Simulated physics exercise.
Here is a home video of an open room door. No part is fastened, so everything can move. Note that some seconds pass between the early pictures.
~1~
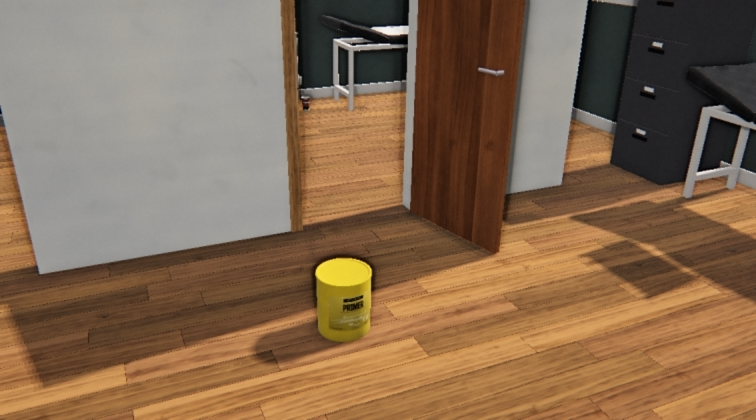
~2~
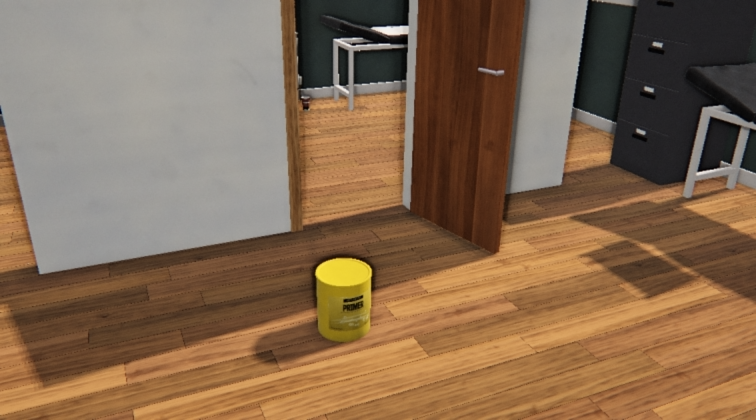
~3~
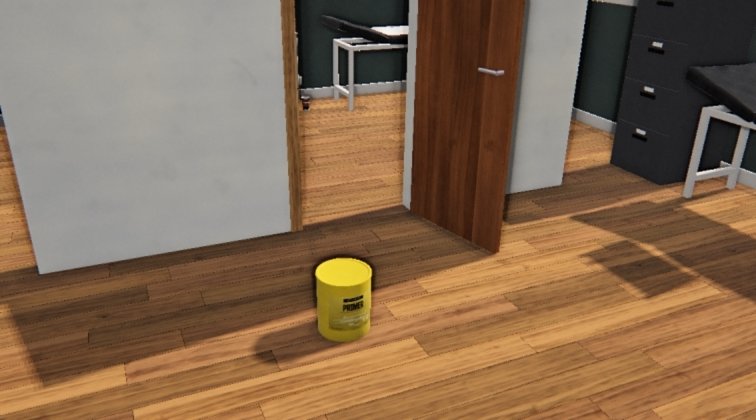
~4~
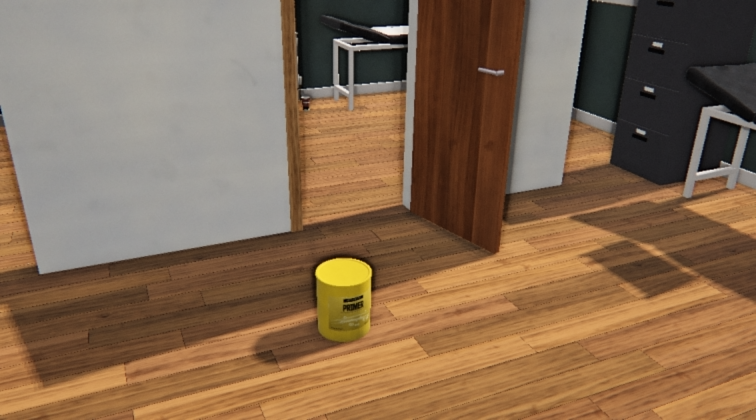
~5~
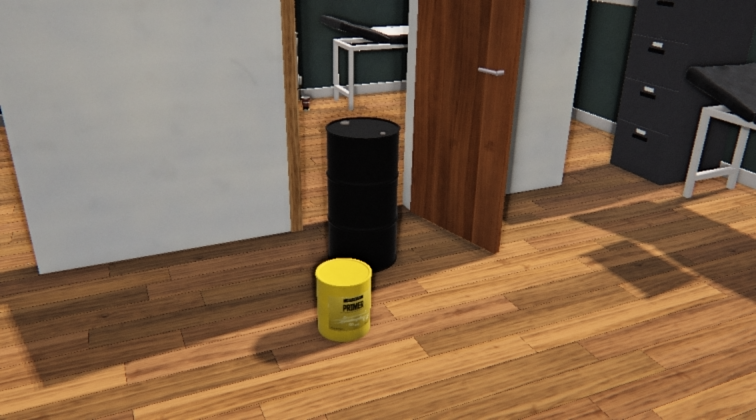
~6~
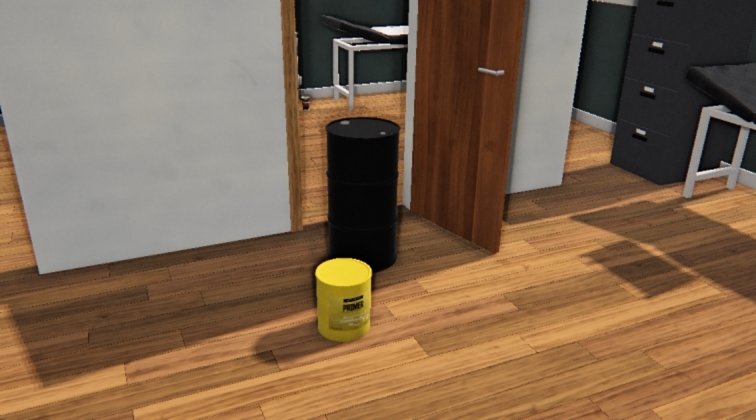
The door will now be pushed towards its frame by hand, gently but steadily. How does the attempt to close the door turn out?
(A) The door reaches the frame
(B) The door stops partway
B, the door stops partway.
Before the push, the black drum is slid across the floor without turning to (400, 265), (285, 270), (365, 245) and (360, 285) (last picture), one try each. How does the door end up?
Door, in order of tries: Obstructed, fully closed, obstructed, fully closed.
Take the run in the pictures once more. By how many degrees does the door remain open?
Angle: About 55°.
Then, 0.60 s past the last view, open by 94°.
Then, 1.00 s past the last view, open by 79°.
Then, 1.40 s past the last view, open by 63°.
Finally, open by 57°; both still in place. Final places as the last picture's camera would see them, black drum near (362, 195).
